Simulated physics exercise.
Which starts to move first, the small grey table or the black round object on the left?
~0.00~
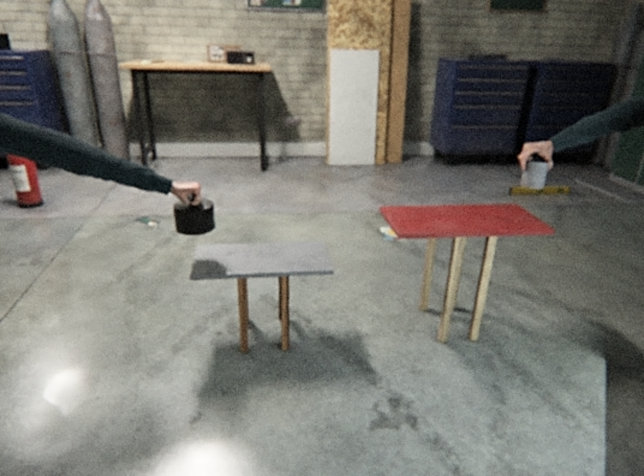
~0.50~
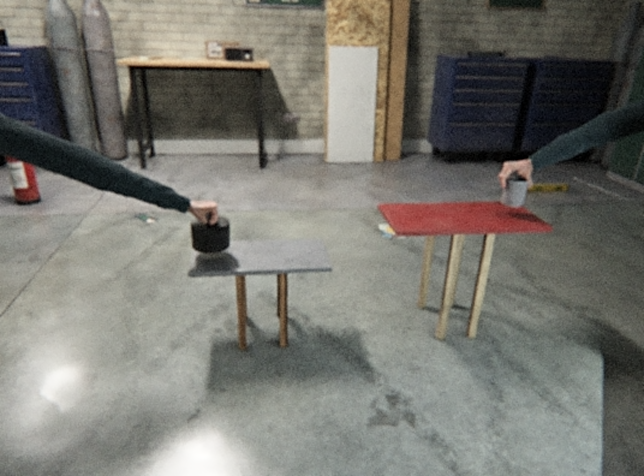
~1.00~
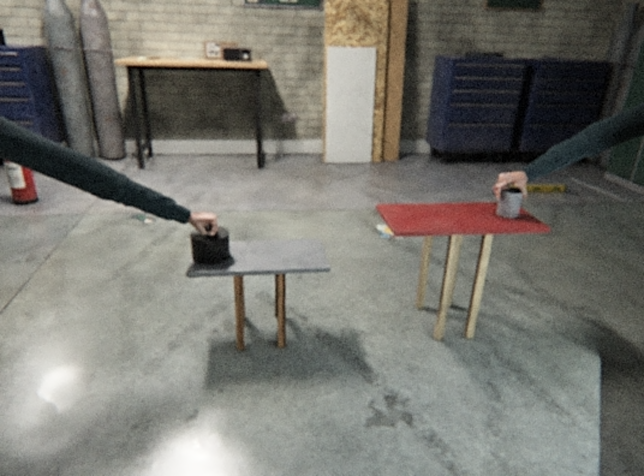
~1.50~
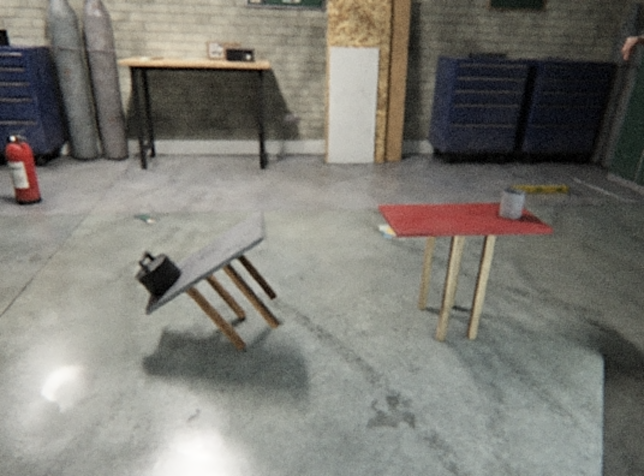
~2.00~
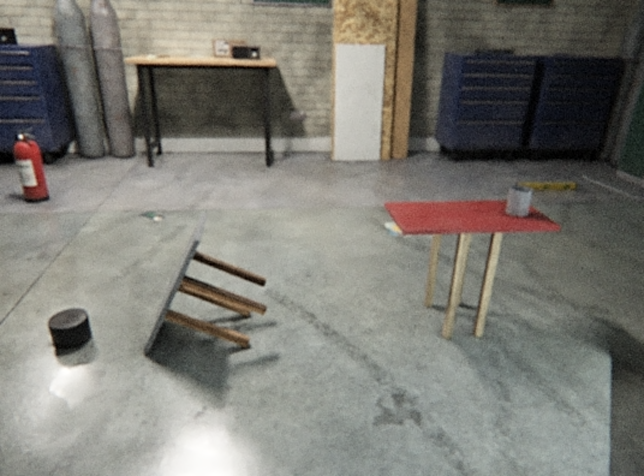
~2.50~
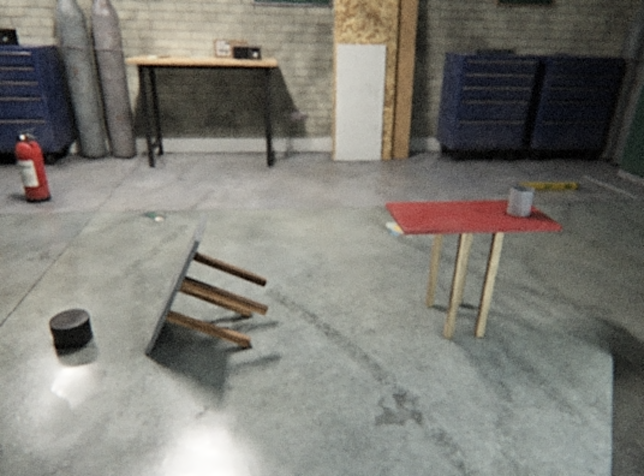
The black round object moves first, as a hand lowers it onto the table. The small grey table only starts to tip later.
